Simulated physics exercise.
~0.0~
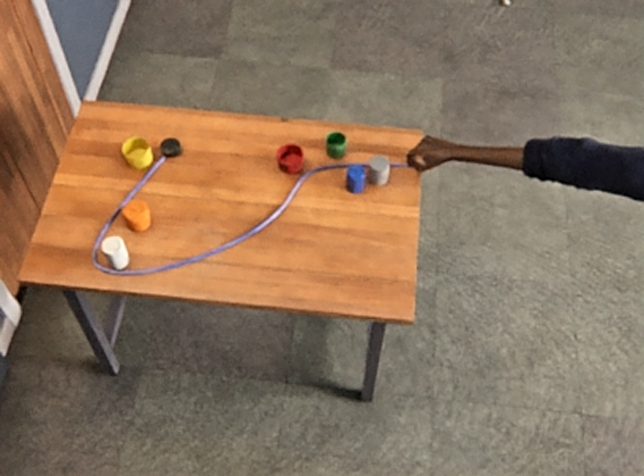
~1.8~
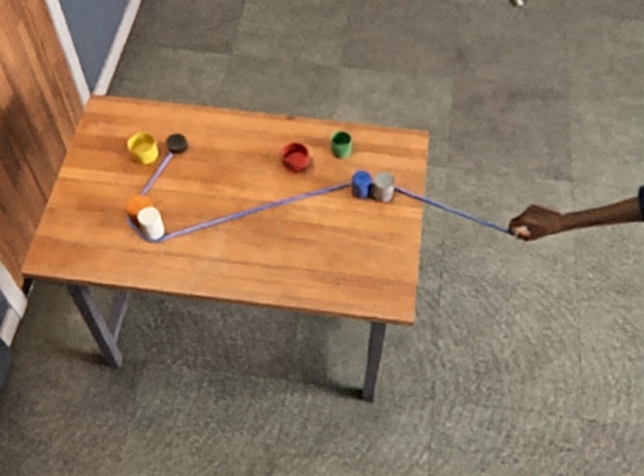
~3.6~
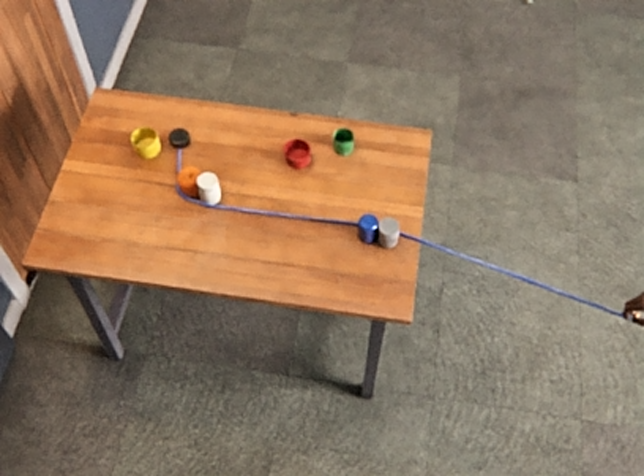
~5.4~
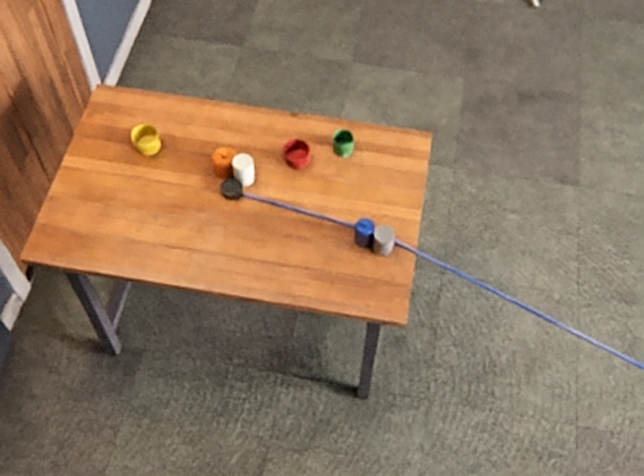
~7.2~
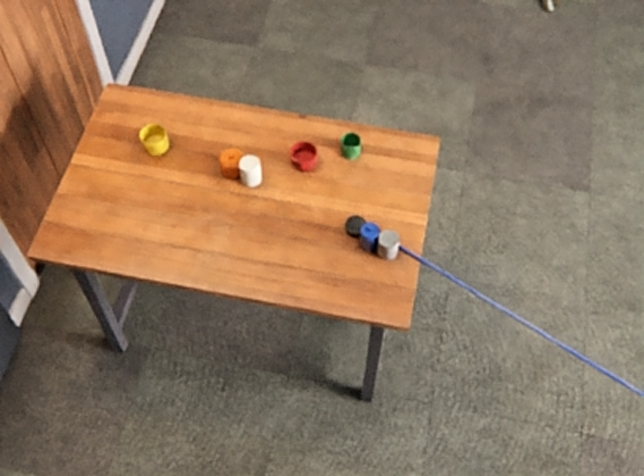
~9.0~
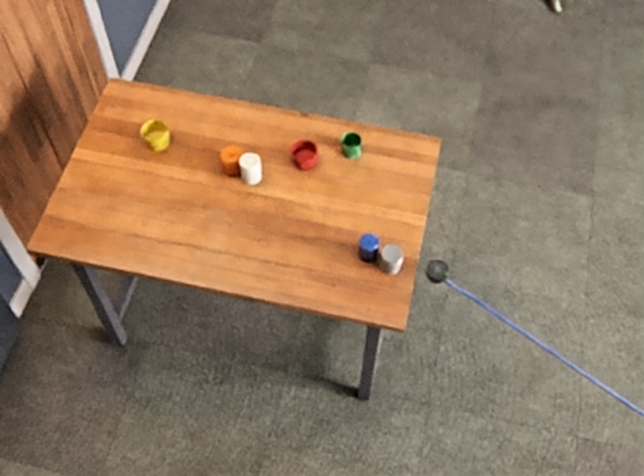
On a wooden desk, a hand pulls a blue cord rightwards, shifting four containers and dragging a black base off the edge.
